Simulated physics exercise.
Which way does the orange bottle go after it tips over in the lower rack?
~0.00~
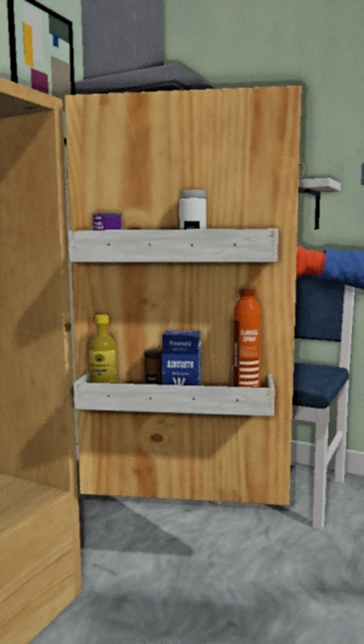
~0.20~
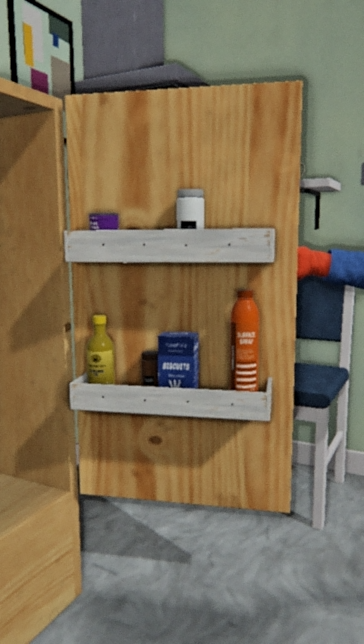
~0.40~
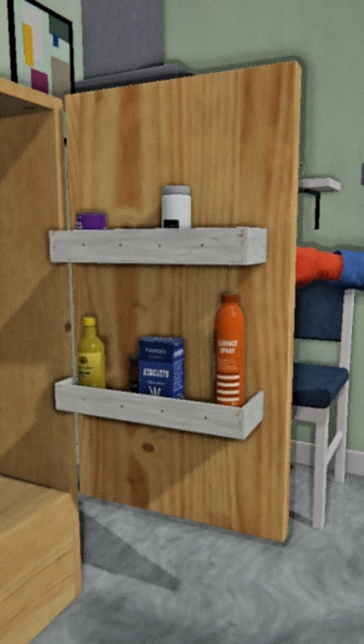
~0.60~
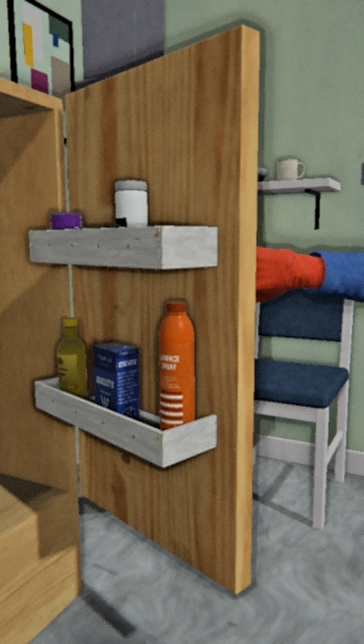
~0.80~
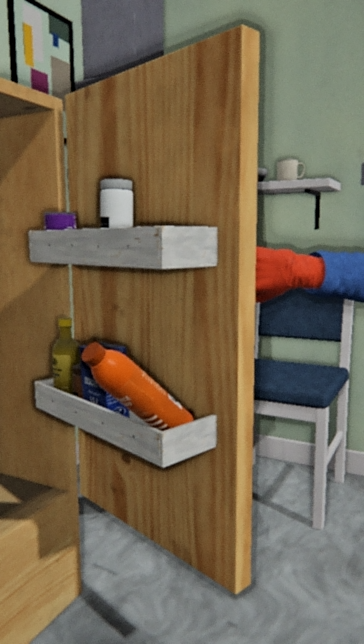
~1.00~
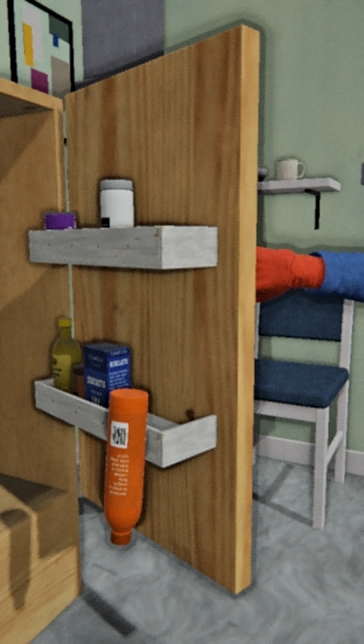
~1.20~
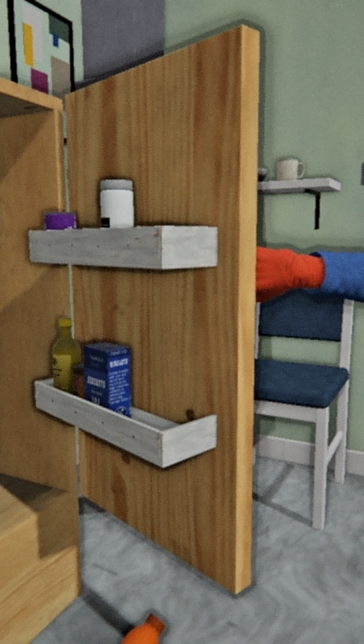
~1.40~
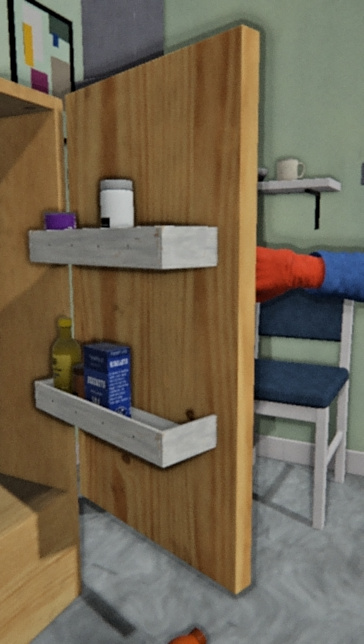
The orange bottle moves down, dropping over the front of the lower rack to the floor.
A wooden cupboard door swings partway shut and stops, and an orange bottle tumbles to the floor.
